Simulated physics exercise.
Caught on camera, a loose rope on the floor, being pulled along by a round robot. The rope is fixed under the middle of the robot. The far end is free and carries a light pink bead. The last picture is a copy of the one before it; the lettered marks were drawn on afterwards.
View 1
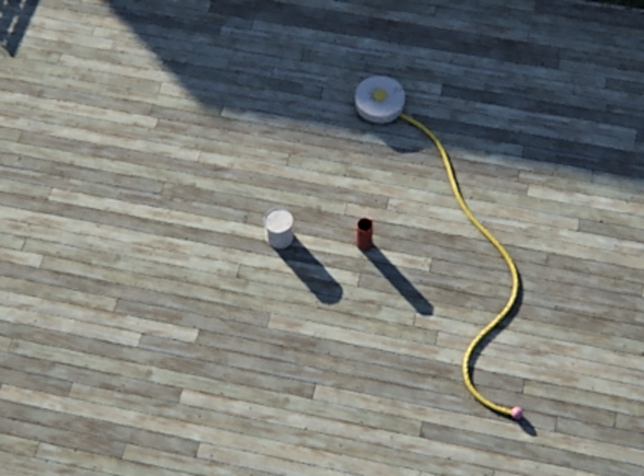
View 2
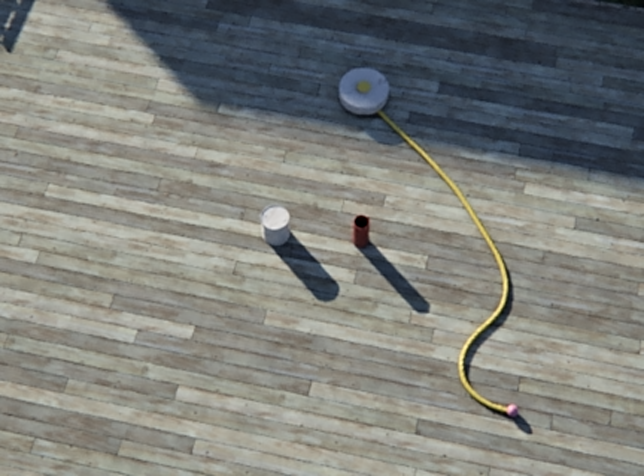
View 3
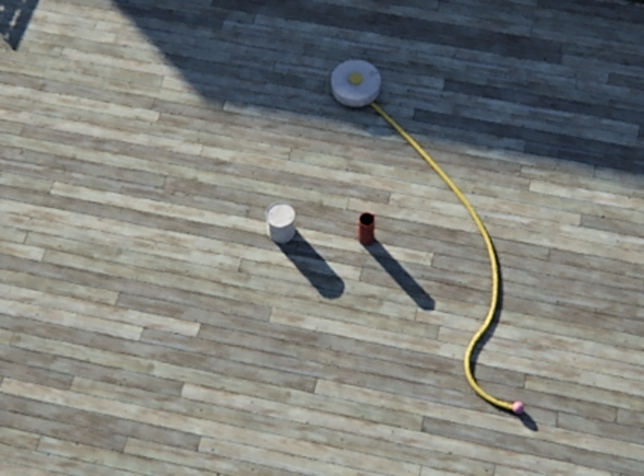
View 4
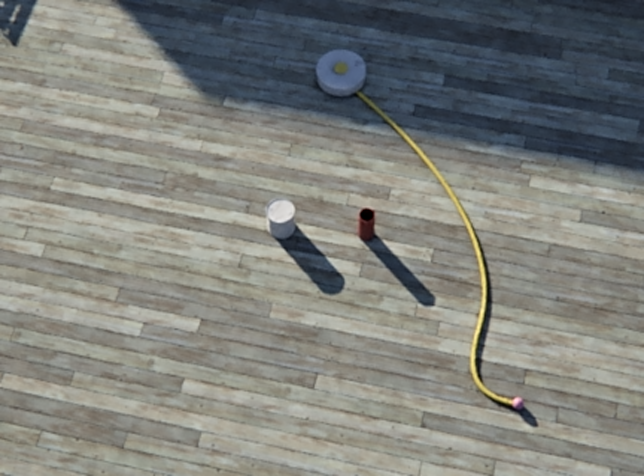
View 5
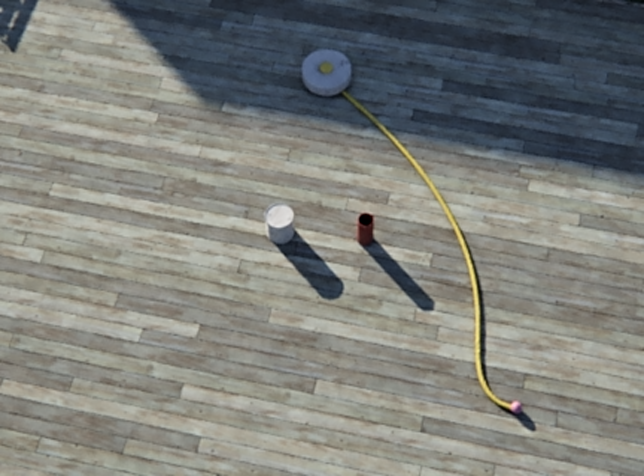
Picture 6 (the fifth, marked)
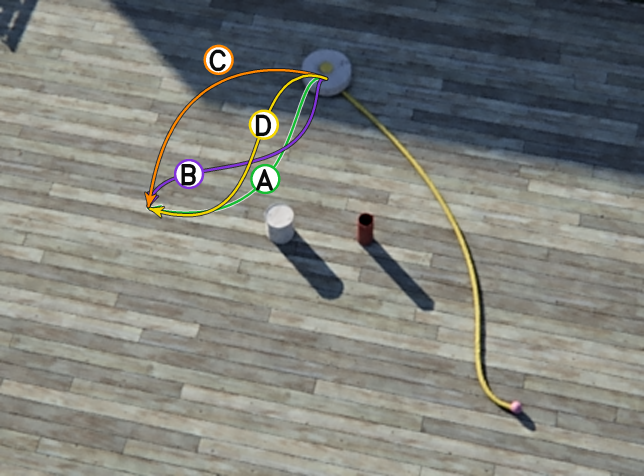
On a sunlit plank floor, a round robot slides left, pulling a loose yellow rope straighter beside a white keg and red post.
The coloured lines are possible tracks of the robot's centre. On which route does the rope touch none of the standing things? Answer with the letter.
Line C does it.
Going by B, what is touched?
It meets the red post.
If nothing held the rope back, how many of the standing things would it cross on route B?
One.
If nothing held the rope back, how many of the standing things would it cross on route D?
In all, two.
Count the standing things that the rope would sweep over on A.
Two.
On the marked copy, A from (327, 79) via (269, 174) to (148, 208); B from (327, 79) via (264, 158) to (149, 206); C from (327, 79) via (201, 94) to (149, 206); D from (327, 79) via (253, 155) to (150, 209).
Taking C. A third of the way, robot (228, 73), middle of the rope (389, 188), free end (489, 362).
Two thirds of the way, robot (163, 141), middle of the rope (366, 183), free end (483, 346).
When it is over, robot (147, 203), middle of the rope (358, 190), free end (482, 344); nothing has been touched.
As for the rest, A meets the red post and white keg; B meets the red post; D meets the red post and white keg.
